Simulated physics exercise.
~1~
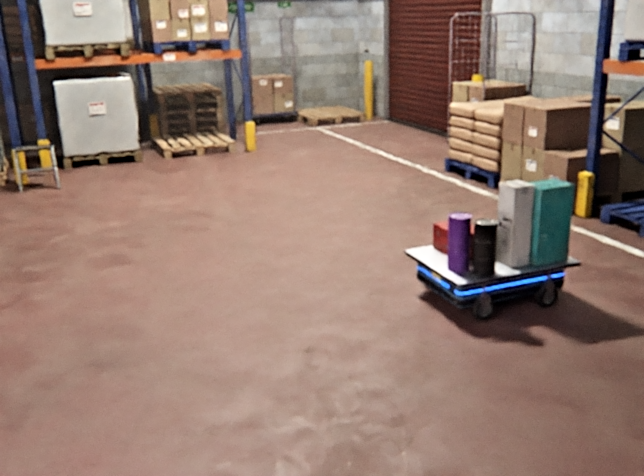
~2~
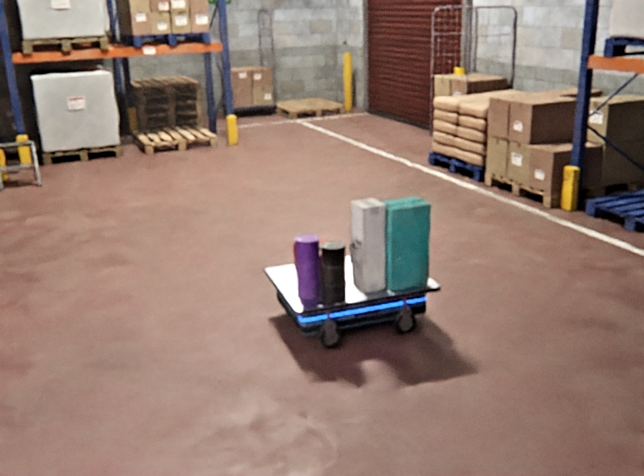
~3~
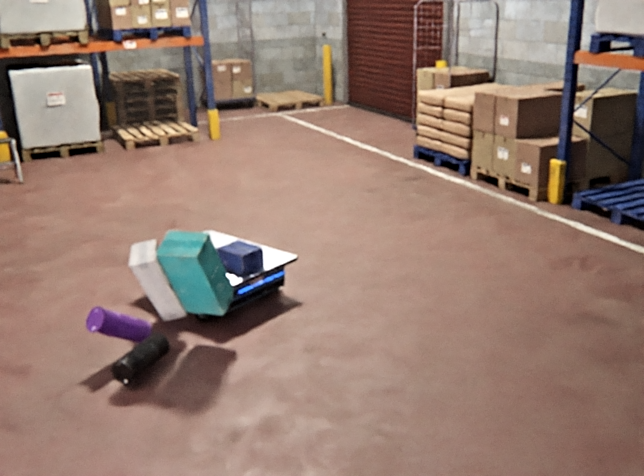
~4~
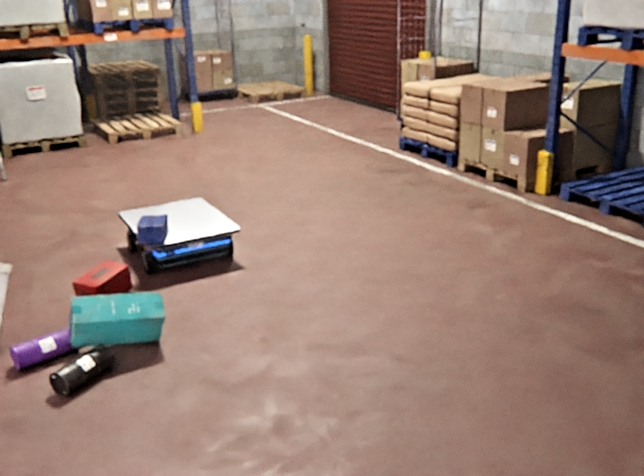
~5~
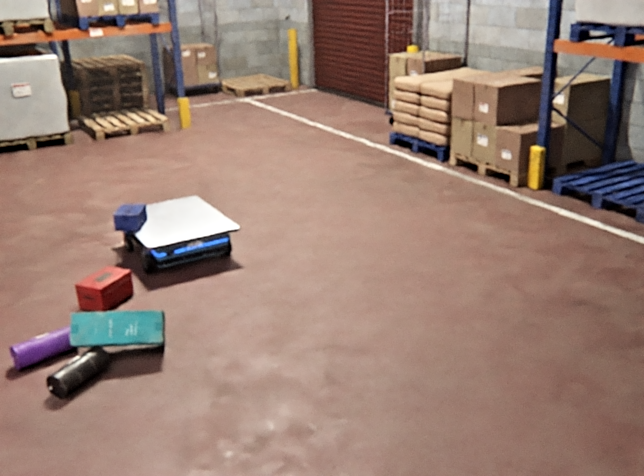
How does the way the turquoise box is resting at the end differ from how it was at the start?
At the start the turquoise box stands upright on the cart's deck, but at the end it lies on its side on the floor.
